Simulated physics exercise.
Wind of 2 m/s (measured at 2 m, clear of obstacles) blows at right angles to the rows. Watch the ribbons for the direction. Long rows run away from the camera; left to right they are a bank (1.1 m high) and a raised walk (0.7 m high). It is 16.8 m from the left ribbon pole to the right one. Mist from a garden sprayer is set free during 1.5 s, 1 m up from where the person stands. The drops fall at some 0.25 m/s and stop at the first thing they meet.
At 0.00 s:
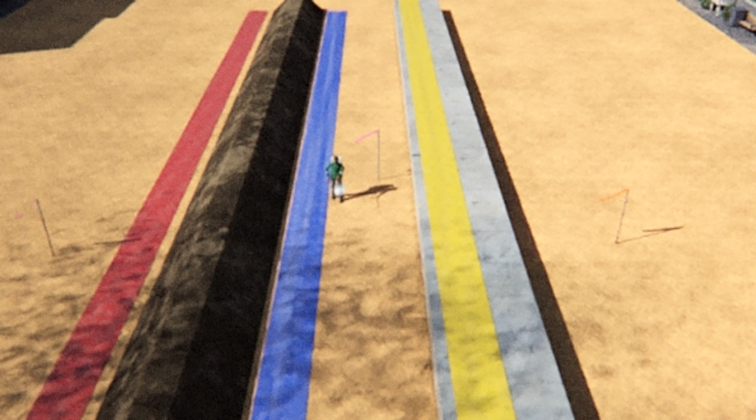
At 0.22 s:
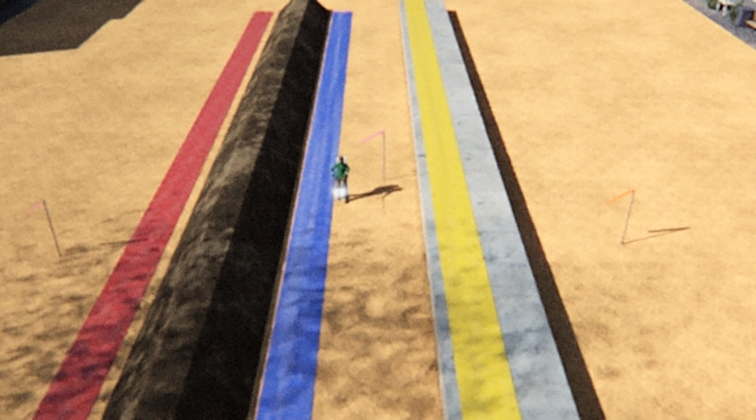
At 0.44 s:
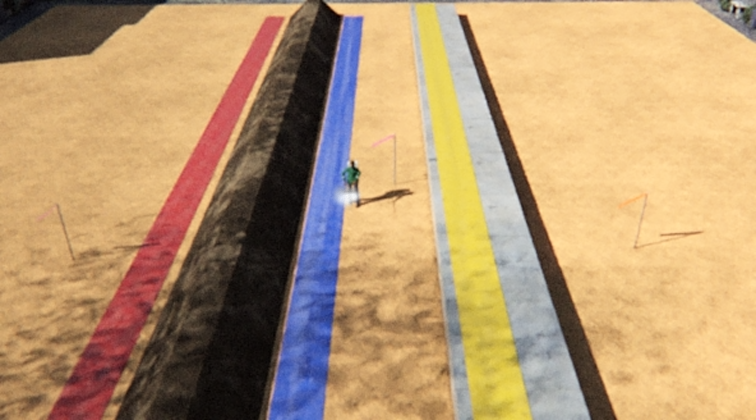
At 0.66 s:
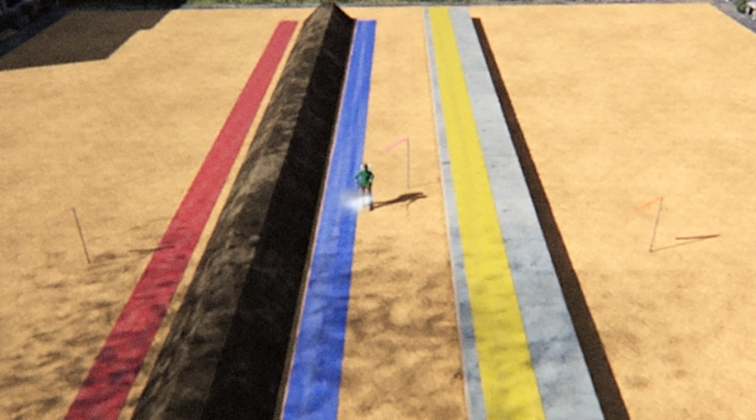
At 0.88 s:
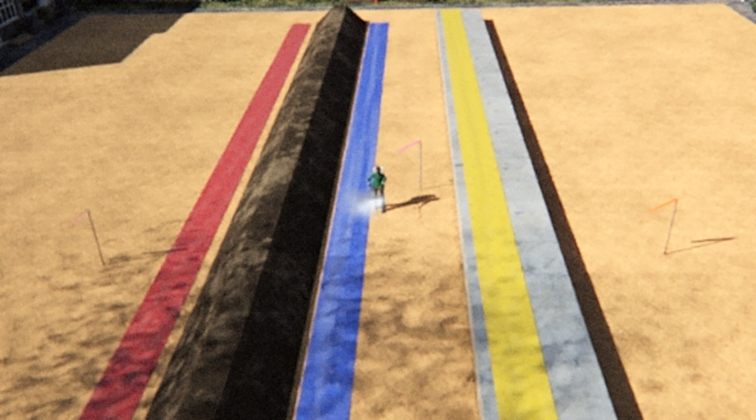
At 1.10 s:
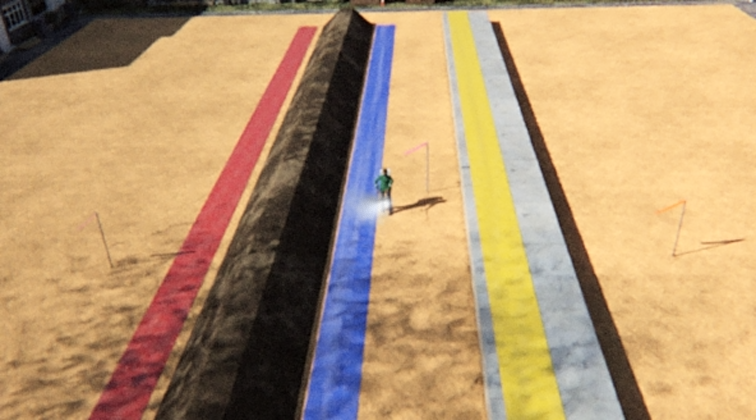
On a sandy lot with red, blue and yellow strips, a person in green stood between a dark bank and a raised walk as white mist spread leftward over the blue strip.
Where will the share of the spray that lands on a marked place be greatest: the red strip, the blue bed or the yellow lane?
The blue one.
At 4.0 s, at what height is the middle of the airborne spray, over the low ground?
About 0.6 m.
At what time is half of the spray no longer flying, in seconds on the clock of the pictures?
Near 4.0 s.
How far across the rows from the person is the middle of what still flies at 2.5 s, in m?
About 1.0 m.
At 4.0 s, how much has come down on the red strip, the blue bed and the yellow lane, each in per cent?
Roughly 0 % red, 25 % blue, 0 % yellow.
After 2.5 s, 12 % is no longer flying here, and 7 % lies on the blue bed, 0 % on the red strip and 0 % on the yellow lane; the middle of what still flies is 0.6 m above the low ground, near (354, 213).
After 4.0 s, 50 % is no longer flying here, and 25 % lies on the blue bed, 0 % on the red strip and 0 % on the yellow lane; the middle of what still flies is 0.6 m above the low ground, near (332, 214).
After 8.0 s, 85 % is no longer flying here, and 37 % lies on the blue bed, 0 % on the red strip and 0 % on the yellow lane; the middle of what still flies is 0.9 m above the low ground, near (175, 204).
After 20.0 s, 99 % is no longer flying here, and 38 % lies on the blue bed, 2 % on the red strip and 0 % on the yellow lane.
After 45.0 s, 100 % is no longer flying here, and 38 % lies on the blue bed, 2 % on the red strip and 0 % on the yellow lane.
